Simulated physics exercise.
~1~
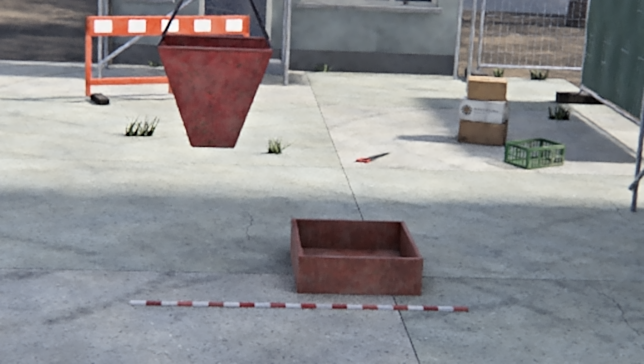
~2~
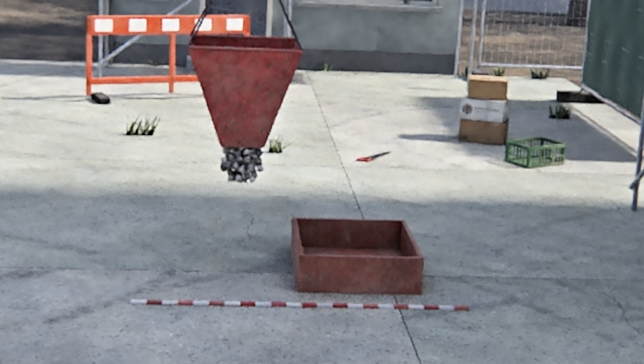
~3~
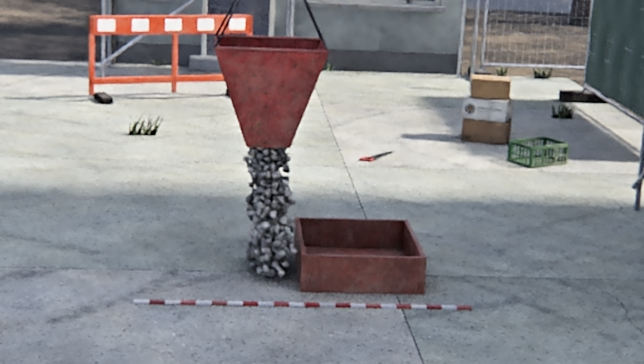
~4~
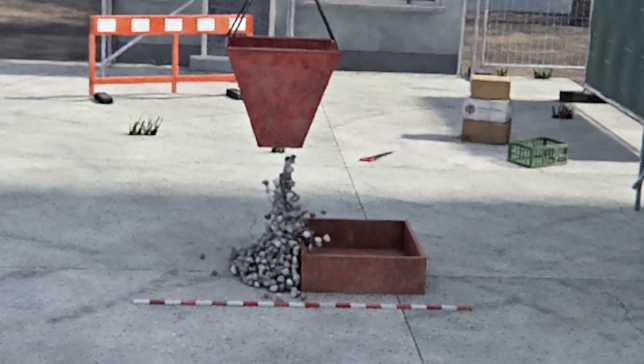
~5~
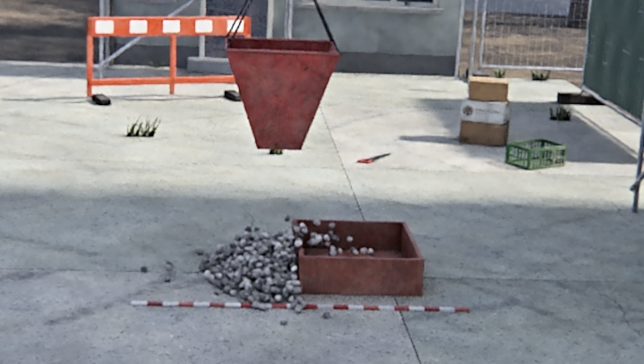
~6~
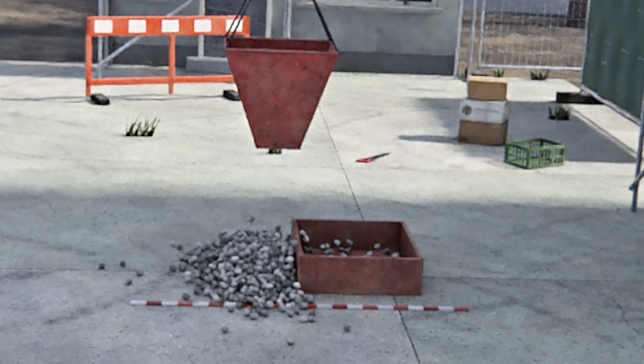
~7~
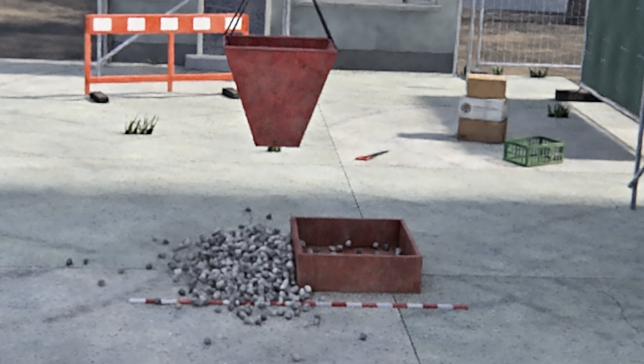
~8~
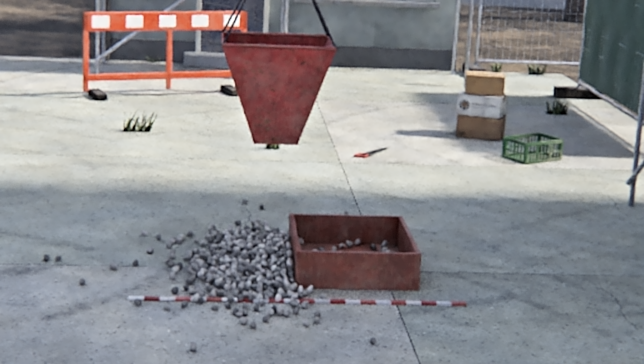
In the video, a hanging red skip moves right and drops grey stones from its bottom as it nears a low red bin; most pile up on the concrete left of the bin, some scattering outward, while a few land inside it and the emptied skip hangs above.
